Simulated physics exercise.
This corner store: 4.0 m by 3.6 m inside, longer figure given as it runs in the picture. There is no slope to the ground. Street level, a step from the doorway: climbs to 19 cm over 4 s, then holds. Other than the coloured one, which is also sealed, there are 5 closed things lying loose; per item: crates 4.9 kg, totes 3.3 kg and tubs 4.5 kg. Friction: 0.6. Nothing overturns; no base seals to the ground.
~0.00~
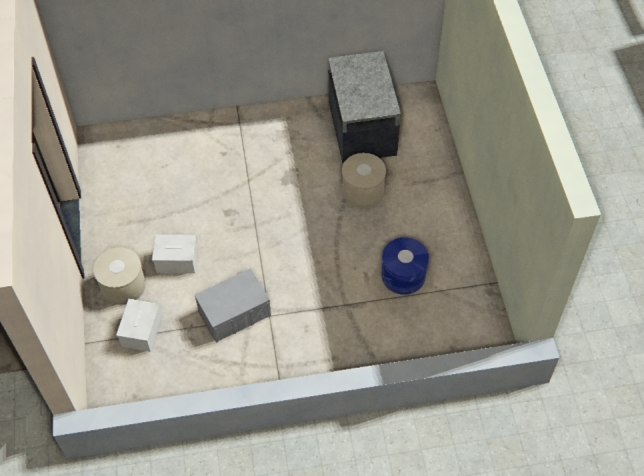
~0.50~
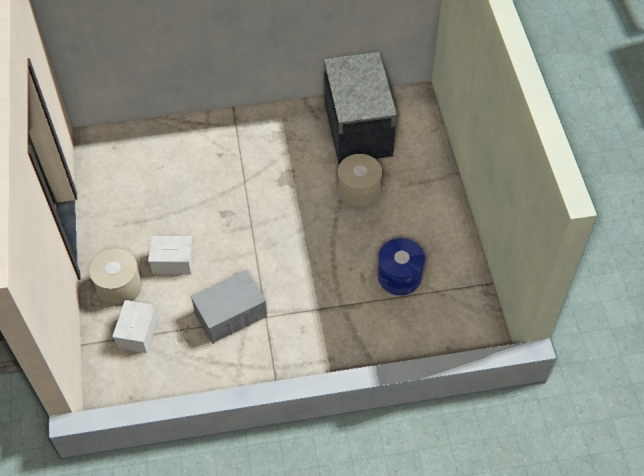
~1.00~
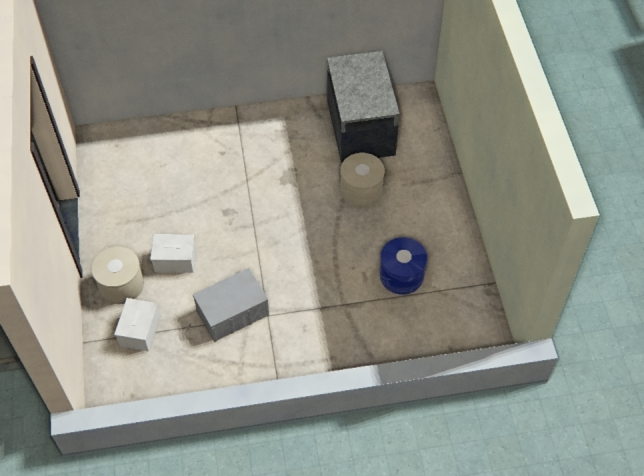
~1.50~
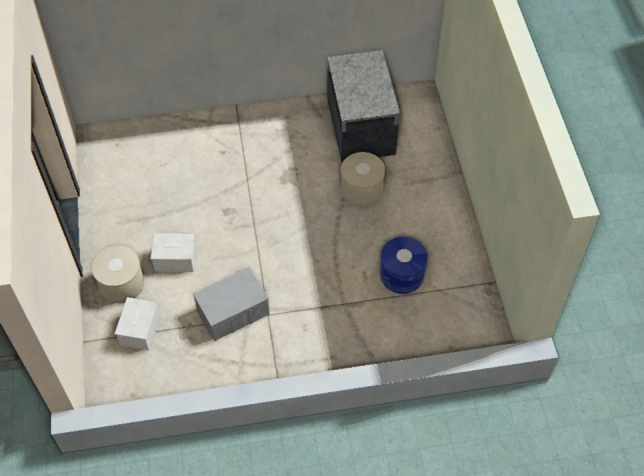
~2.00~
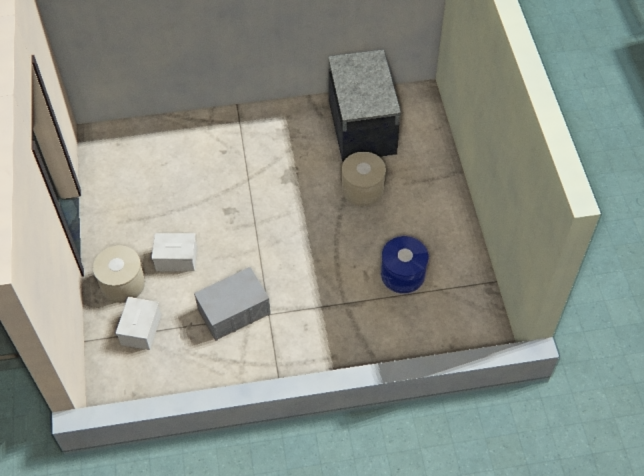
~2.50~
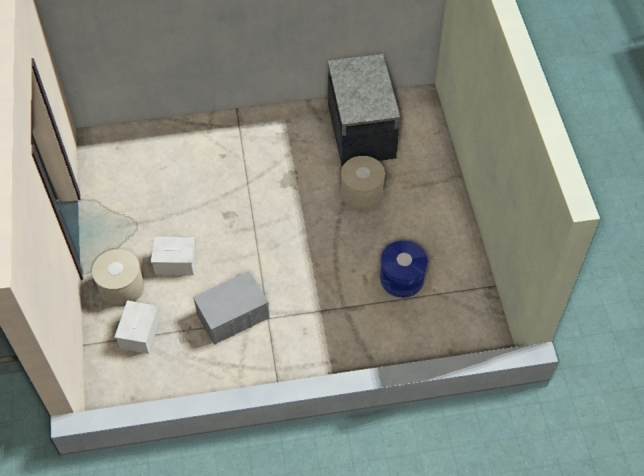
In a corner store, water covers the ground outside, then a little enters at the left doorway.
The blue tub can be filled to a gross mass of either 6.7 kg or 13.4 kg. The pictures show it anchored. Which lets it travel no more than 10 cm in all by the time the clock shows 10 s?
Only the heavier filling is enough.
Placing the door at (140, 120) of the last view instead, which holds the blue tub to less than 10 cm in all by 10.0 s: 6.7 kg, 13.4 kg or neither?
For that position, the bigger mass alone succeeds.
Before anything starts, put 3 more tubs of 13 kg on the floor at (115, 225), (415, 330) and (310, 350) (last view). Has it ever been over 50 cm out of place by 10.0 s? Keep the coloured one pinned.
In that order: Past it, short of it, short of it.
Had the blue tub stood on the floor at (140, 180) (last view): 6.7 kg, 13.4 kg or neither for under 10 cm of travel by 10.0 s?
It takes the larger.
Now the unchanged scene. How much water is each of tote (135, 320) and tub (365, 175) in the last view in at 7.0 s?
First about 1 cm, second about 6 cm.
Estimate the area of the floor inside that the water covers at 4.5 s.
Somewhere around 6.0 m2, roughly.
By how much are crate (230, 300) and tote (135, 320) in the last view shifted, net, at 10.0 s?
30 cm and 0 cm respectively.
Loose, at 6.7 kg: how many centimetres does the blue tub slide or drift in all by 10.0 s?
Total path: Roughly 60 cm.
After 3.5 s the blue tub would be 0 cm from its start with 6.7 kg and 0 cm from its start with 13.4 kg; 0 cm of water round it then.
After 4.5 s the blue tub would be 0 cm from its start with 6.7 kg and 0 cm from its start with 13.4 kg; 0 cm of water round it then.
After 7.0 s the blue tub would be 2 cm from its start with 6.7 kg and 0 cm from its start with 13.4 kg; 3 cm of water round it then.
After 10.0 s the blue tub would be 55 cm from its start with 6.7 kg and 0 cm from its start with 13.4 kg; 7 cm of water round it then.
